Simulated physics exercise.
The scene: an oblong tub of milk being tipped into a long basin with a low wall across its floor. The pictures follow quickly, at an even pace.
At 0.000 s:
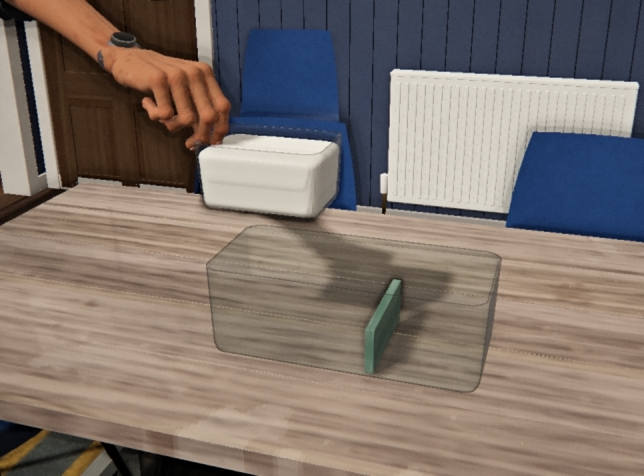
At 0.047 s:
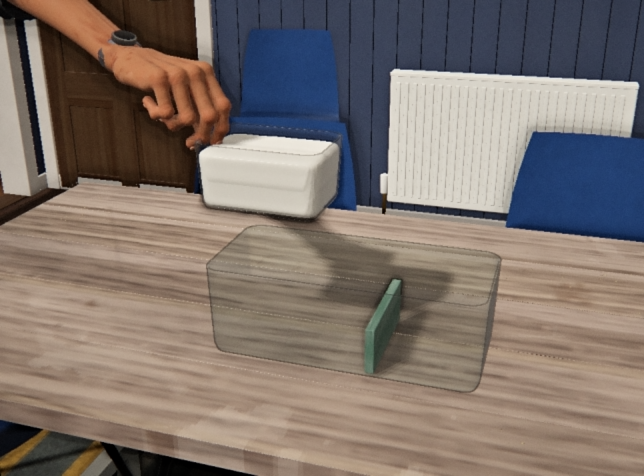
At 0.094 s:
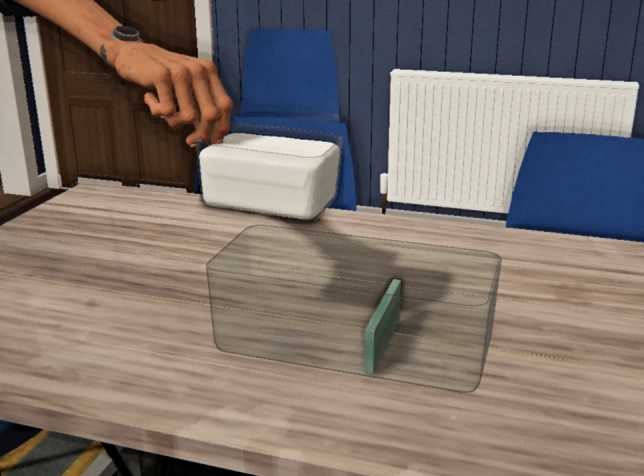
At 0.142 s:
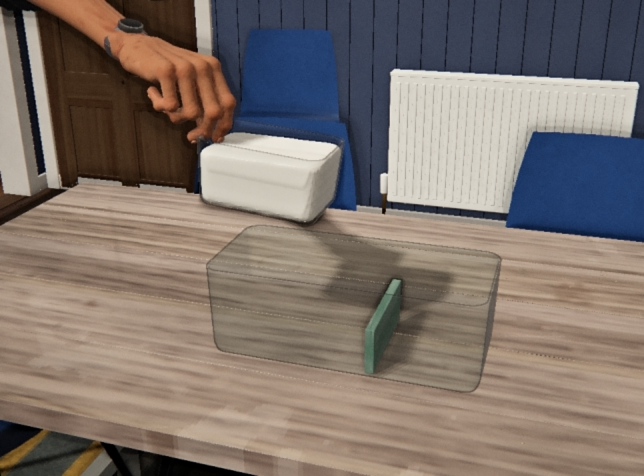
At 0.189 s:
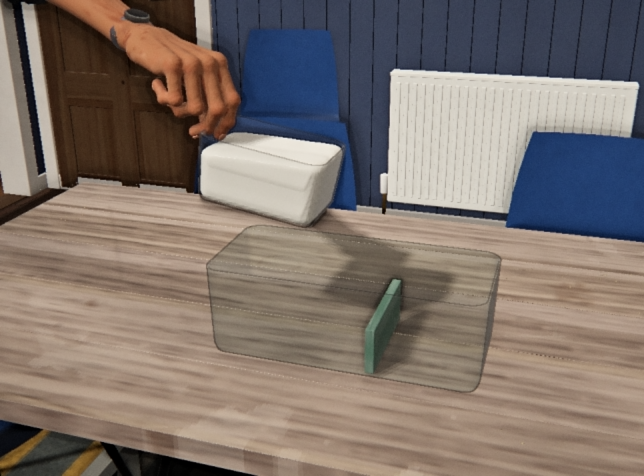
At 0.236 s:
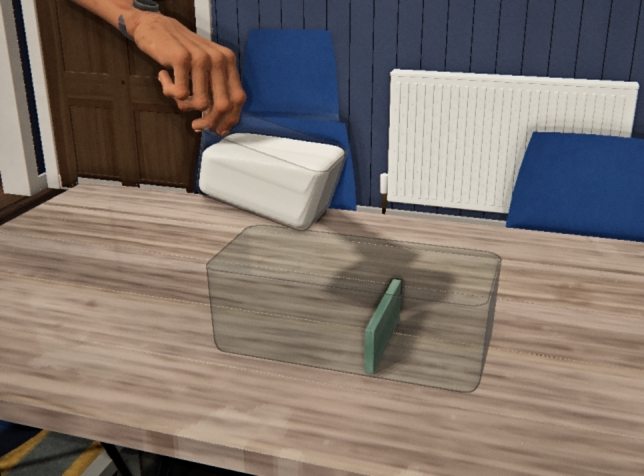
A hand held a white tub above a wooden table and slowly tilted it, its right side dipping slightly toward a long see-through basin with a low green wall standing inside.
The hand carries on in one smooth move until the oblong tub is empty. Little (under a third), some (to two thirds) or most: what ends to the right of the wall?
The share right of the wall is between a third and two thirds.
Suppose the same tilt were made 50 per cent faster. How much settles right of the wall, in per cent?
Close to 25 per cent.
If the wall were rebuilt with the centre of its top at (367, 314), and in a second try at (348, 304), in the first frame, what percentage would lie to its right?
Near 60 % and 75 %.
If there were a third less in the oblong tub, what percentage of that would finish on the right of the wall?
About 10 per cent.
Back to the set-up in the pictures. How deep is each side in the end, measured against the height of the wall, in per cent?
Near 30 on the left, 40 on the right.
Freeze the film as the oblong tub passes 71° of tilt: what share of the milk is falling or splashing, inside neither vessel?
Roughly 30 in a hundred.
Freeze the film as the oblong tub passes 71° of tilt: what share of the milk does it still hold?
Close to 45 per cent.
A moment on, the oblong tub is tipped part way and 46 per cent is still to pour, 5 is left of the wall and 17 right of it.
Next, the oblong tub is tipped on its side and 9 per cent is still to pour, 44 is left of the wall and 42 right of it.
Then the oblong tub is tipped right over and 1 per cent is still to pour, 52 is left of the wall and 42 right of it.
Later the oblong tub is tipped right over and 0 per cent is still to pour, 54 is left of the wall and 42 right of it.
In the end 54 per cent lies left of the wall, 42 right of it and 4 outside.
